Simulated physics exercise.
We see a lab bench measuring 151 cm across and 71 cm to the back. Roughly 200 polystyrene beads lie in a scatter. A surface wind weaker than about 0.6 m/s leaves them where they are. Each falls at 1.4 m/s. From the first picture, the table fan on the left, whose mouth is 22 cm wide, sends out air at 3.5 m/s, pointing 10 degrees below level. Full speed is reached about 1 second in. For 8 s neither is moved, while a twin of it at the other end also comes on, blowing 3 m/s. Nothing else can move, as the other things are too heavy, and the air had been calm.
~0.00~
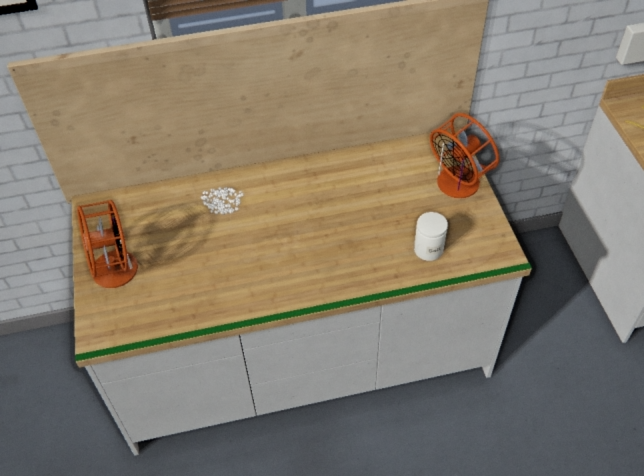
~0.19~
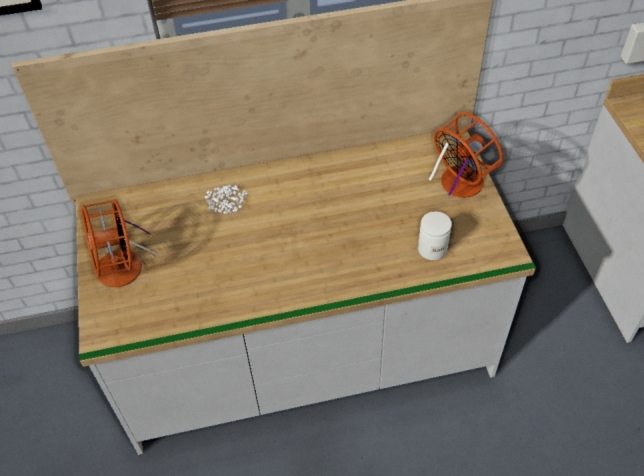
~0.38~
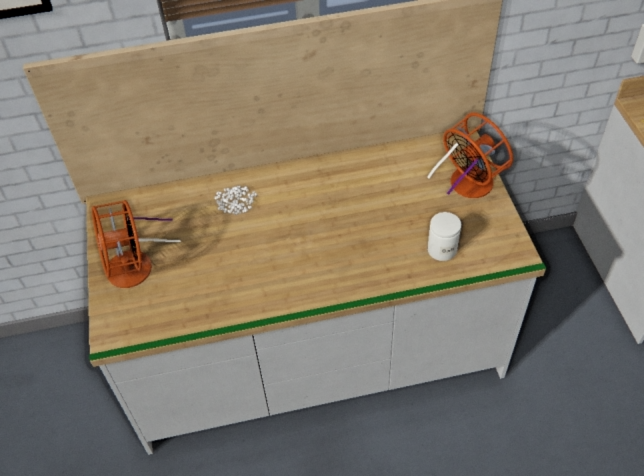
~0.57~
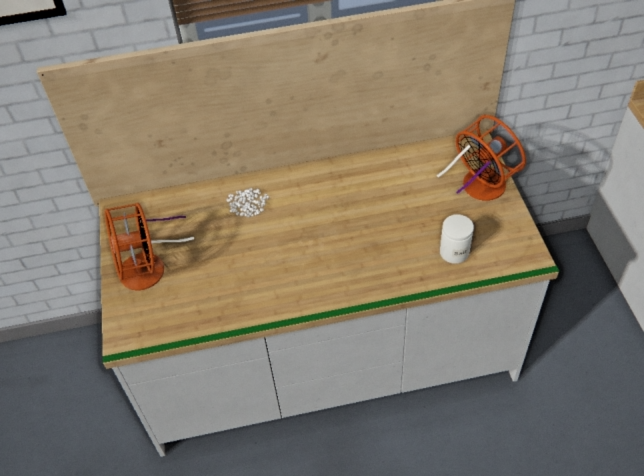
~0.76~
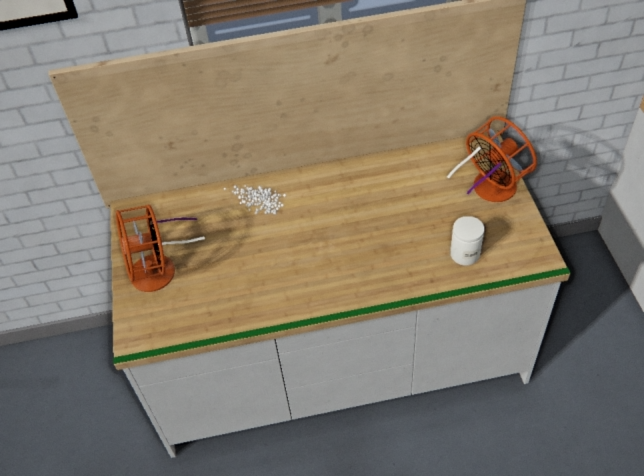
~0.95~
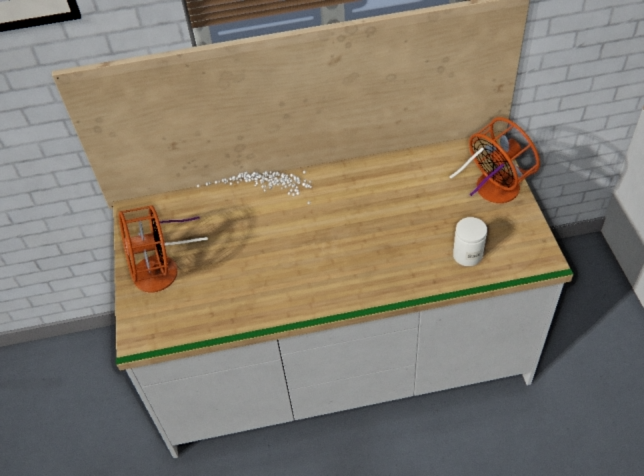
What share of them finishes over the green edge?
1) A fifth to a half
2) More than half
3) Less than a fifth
Option 3: Less than a fifth.
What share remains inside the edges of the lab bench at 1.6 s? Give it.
About 100 % remain.
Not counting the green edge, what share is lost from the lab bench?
80 %.
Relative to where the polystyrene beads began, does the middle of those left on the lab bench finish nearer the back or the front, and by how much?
The middle ends up shifted toward the far edge, about 15 cm.
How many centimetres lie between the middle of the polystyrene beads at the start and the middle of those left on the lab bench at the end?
Around 20 cm, I reckon.
After 1.6 s the count stands so, 0 % are over the green edge; the middle of those left on the top is near (263, 173).
After 2.6 s the count stands so, 0 % are over the green edge; the middle of those left on the top is near (270, 173).
After 4.4 s the count stands so, 0 % are over the green edge; the middle of those left on the top is near (246, 177).
After 8.0 s, at the end, 0 % are over the green edge; the middle of those left on the top is near (231, 179).
